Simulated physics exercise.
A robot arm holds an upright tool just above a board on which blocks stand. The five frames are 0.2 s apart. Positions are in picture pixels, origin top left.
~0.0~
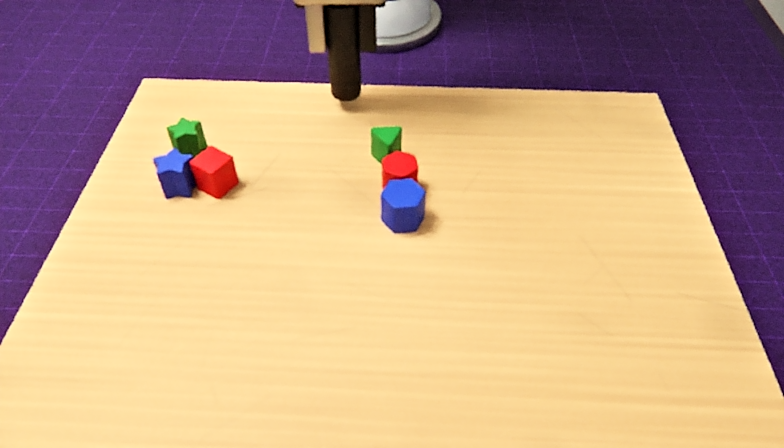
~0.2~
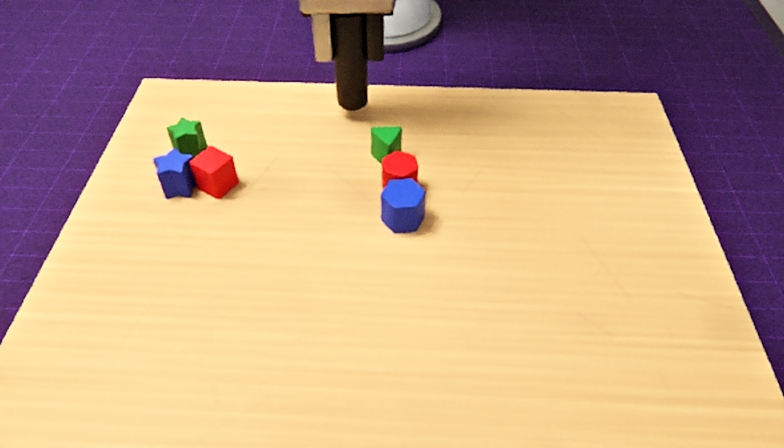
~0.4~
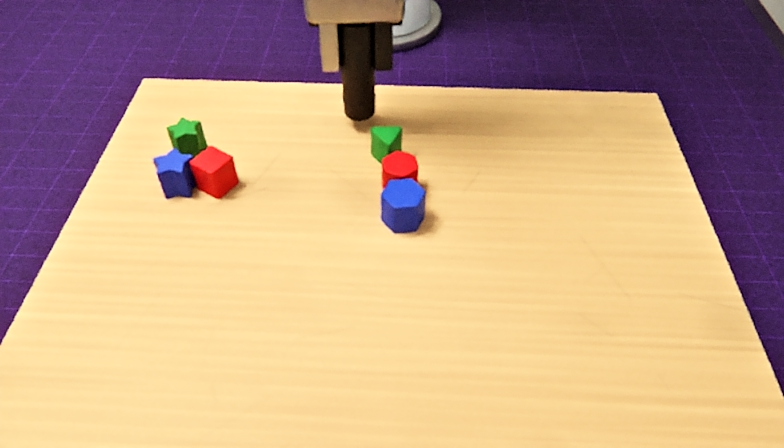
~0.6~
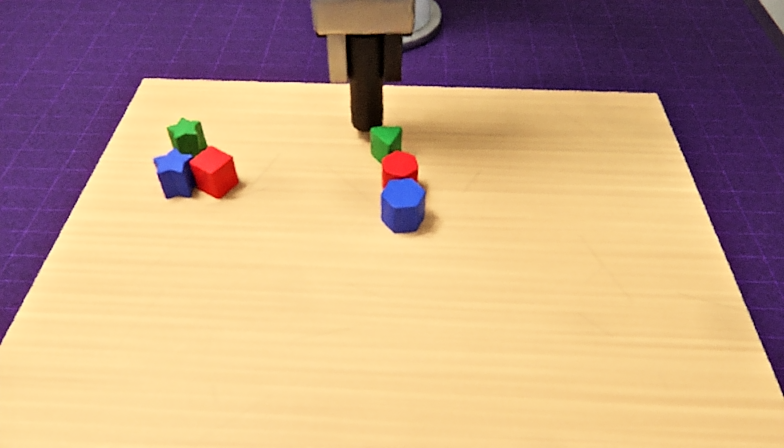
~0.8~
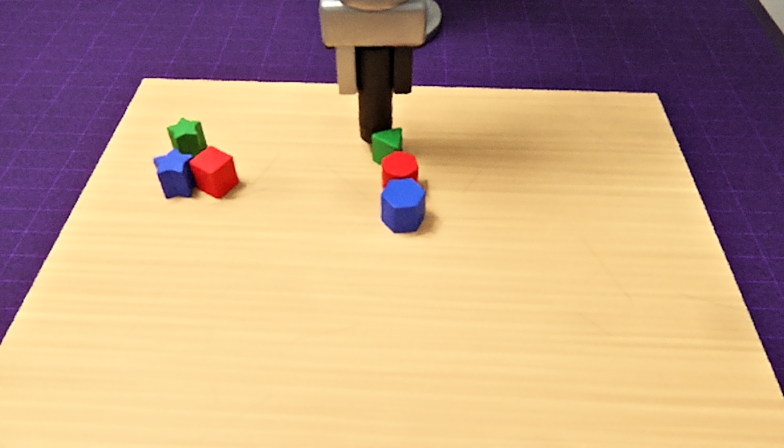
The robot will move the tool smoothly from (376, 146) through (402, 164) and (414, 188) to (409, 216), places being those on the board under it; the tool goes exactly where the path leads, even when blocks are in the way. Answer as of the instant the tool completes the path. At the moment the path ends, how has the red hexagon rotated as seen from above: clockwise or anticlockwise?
It twists clockwise.
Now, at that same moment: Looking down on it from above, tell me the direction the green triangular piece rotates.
It spins anti-clockwise.
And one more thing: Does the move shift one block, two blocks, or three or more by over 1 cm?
Three or more will move.
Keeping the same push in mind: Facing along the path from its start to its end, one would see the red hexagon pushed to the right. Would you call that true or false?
That statement is accurate.
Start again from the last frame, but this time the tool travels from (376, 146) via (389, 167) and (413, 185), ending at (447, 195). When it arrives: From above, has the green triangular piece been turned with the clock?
That would be a no.
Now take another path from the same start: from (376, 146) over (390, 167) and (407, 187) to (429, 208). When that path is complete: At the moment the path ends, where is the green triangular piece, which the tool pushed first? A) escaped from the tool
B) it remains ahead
The one that fits is A, escaped from the tool.
The first path, step by step. One third of the way, tool at (403, 153); green triangular piece at (418, 155); red hexagon at (402, 171), turned 20° clockwise; blue hexagon at (402, 199).
Two thirds of the way, tool at (414, 177); green triangular piece at (428, 182), turned 15° clockwise; red hexagon at (395, 185), turned 55° clockwise; blue hexagon at (394, 214), turned 35° anticlockwise.
At the end, tool at (409, 205); green triangular piece at (436, 203), turned 45° anticlockwise; red hexagon at (376, 203), turned 110° clockwise; blue hexagon at (380, 234), turned 95° anticlockwise.
